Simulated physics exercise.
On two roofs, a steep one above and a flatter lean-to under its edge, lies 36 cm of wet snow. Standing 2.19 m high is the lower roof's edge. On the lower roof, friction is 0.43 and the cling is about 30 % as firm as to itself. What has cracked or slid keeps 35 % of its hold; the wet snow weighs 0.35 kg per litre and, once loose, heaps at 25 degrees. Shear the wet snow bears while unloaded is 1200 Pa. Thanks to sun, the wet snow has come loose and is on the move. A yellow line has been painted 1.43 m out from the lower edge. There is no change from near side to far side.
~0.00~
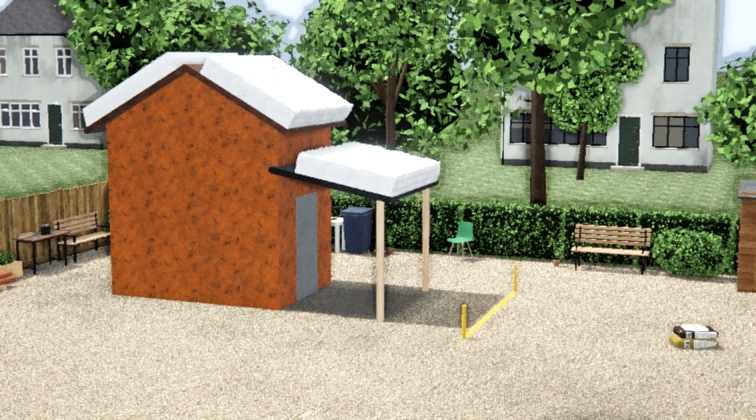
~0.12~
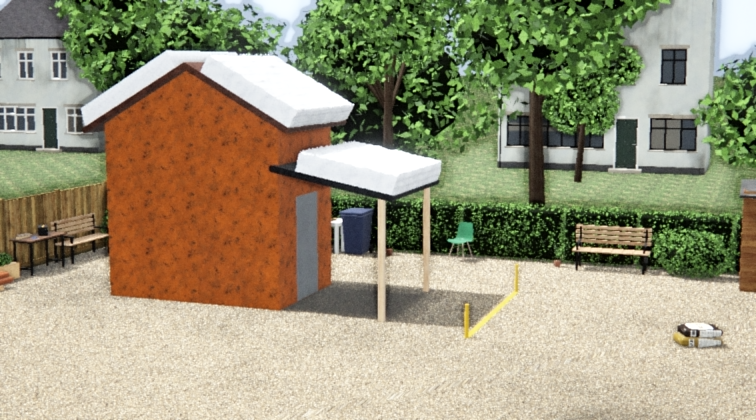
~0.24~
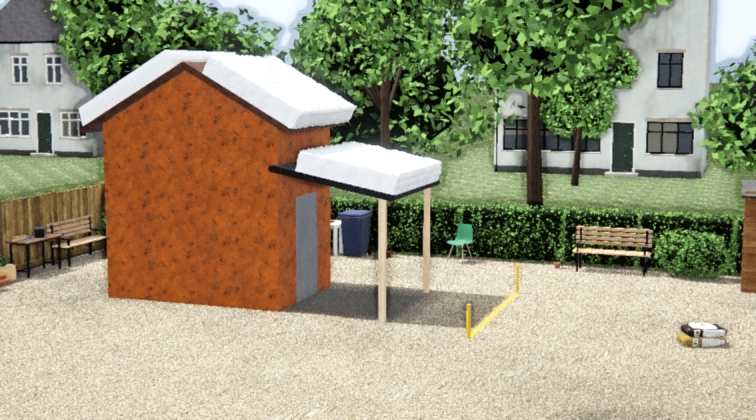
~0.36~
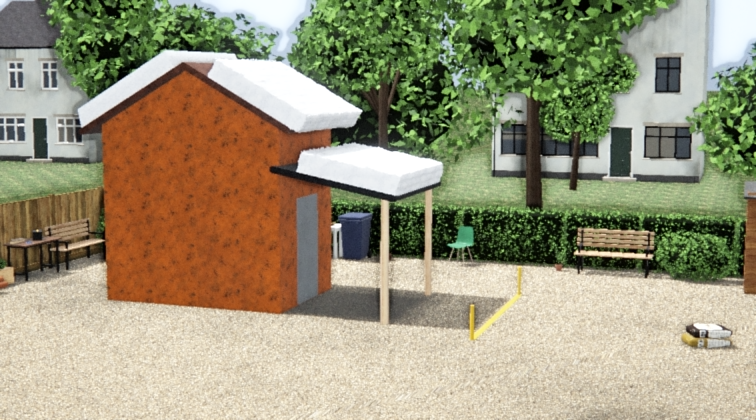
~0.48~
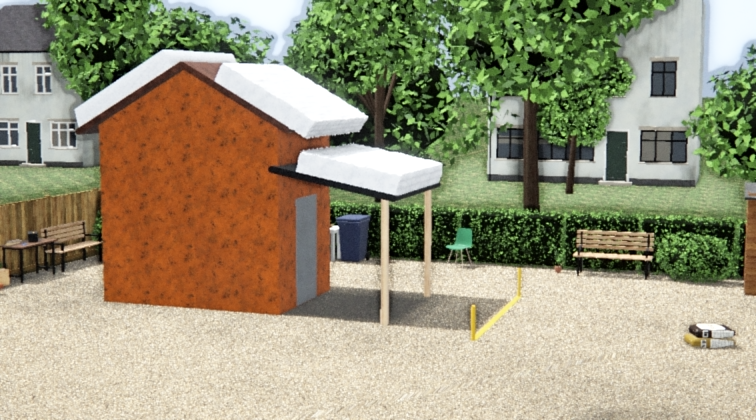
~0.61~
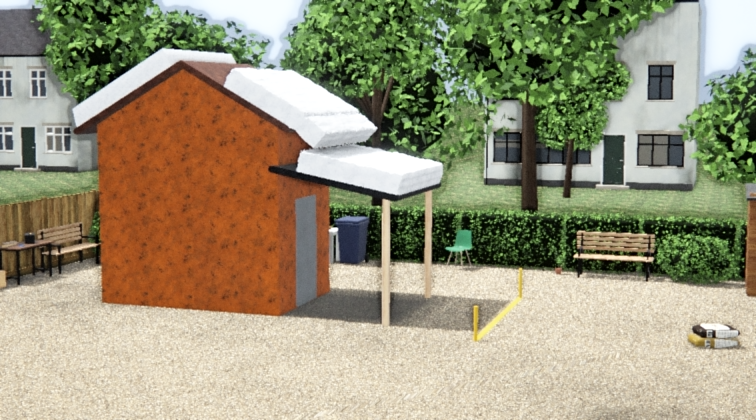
At the start, thick white snow covers the steep roof of an orange shed and the flatter lean-to roof beside it, above a gravel yard. The snow on the steep roof's right slope slides slowly down to the right, baring brown roof near the ridge, then pushes out over the lean-to and cracks.
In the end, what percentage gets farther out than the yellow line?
About 0 %.
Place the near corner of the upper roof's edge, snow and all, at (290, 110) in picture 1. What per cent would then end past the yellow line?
Share past the line: About 5 %.
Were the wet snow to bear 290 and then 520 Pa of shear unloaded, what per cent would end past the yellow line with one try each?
The answers, in order, are 18 % and 5 %.
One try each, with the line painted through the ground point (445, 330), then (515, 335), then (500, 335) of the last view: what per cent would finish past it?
About 1 %, 0 %, 0 %.
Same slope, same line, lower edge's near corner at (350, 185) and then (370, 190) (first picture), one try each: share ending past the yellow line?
I'd expect around 8 percent the first time and around 3 percent the second.
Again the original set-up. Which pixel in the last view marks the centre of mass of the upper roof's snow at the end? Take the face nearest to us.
Estimated pixel: (342, 160).
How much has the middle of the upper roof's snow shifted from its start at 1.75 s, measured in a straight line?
Roughly 2.0 m.
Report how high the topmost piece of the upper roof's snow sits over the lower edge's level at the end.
About 1.0 m above the lower edge.
After 1.13 s, none is below the lower edge and 0 % is past the line.
After 1.75 s, none is below the lower edge and 0 % is past the line.
After 2.38 s, 3 % is below the lower edge and 0 % is past the line.
After 3.00 s, 3 % is below the lower edge and 0 % is past the line.
After 3.60 s, 3 % is below the lower edge and 0 % is past the line.
